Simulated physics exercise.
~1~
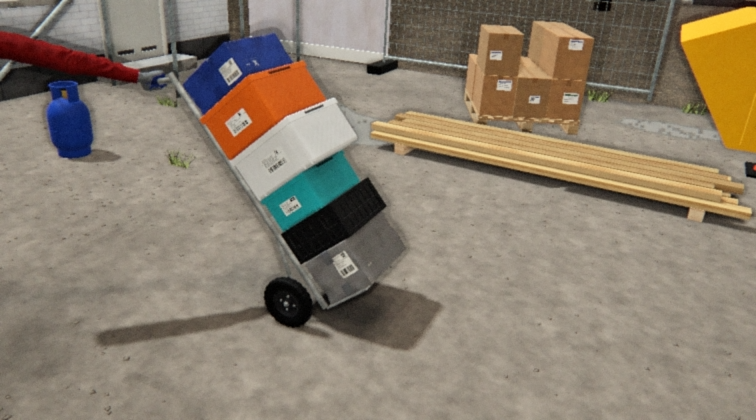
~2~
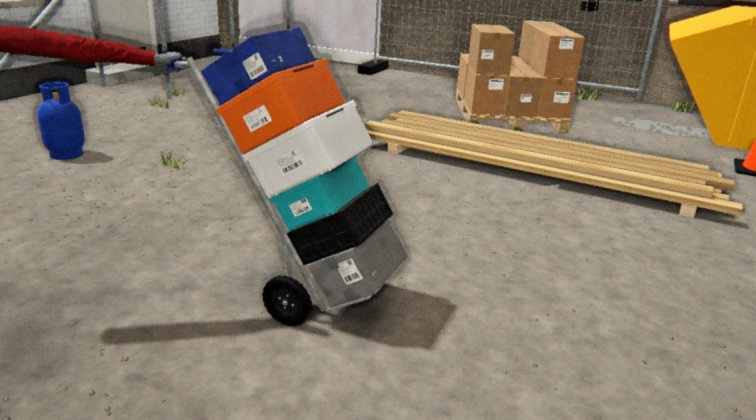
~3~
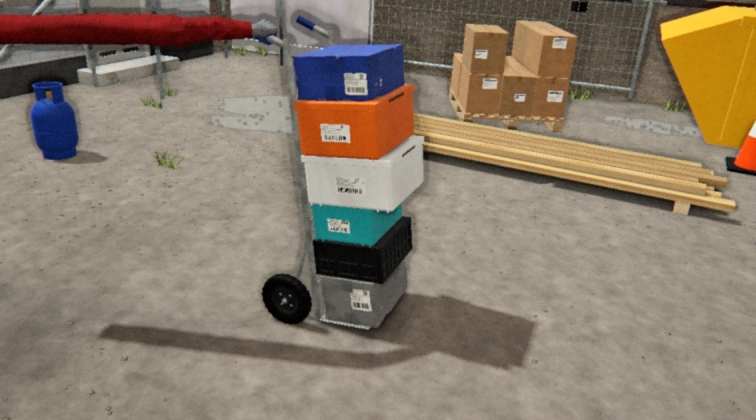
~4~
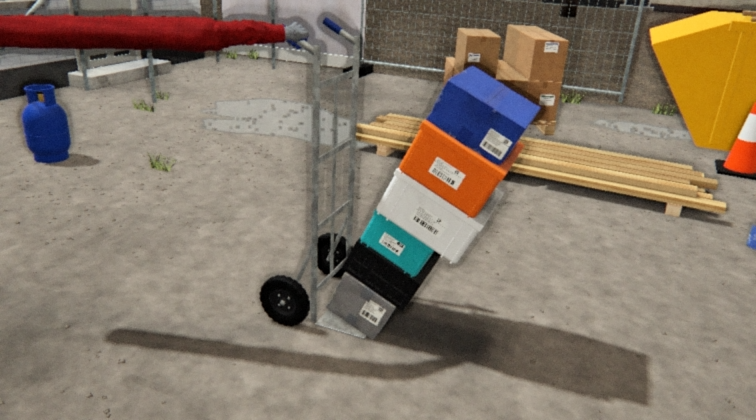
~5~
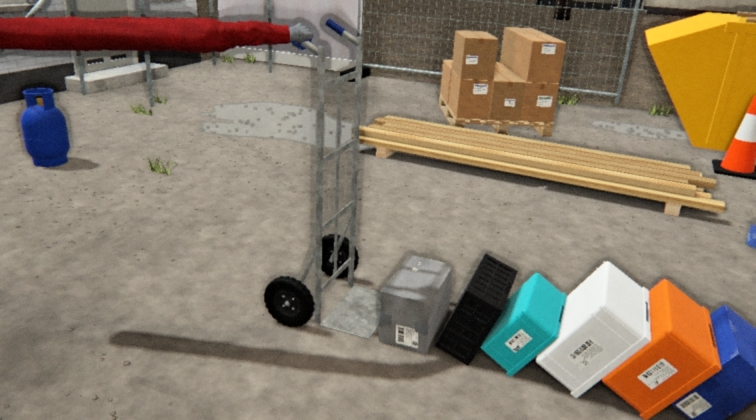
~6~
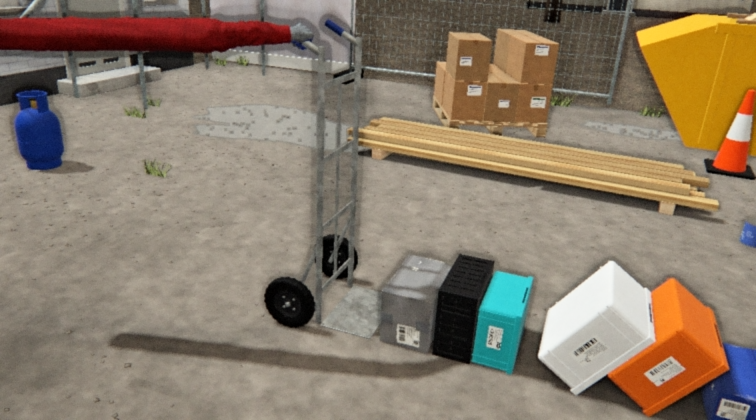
A red arm reaching in from the left grips the handle of a grey sack truck in a fenced yard, seen from the side and slightly above. The truck leans back to the left, stacked from the top with blue, orange, white, turquoise, black and grey boxes, with a blue gas bottle, timber and cartons behind. The arm swings it upright and the truck stops abruptly. The loose stack tips forward and topples to the right. The grey box lies on its side by the truck, black and turquoise beside it, with white, orange and blue farther right.
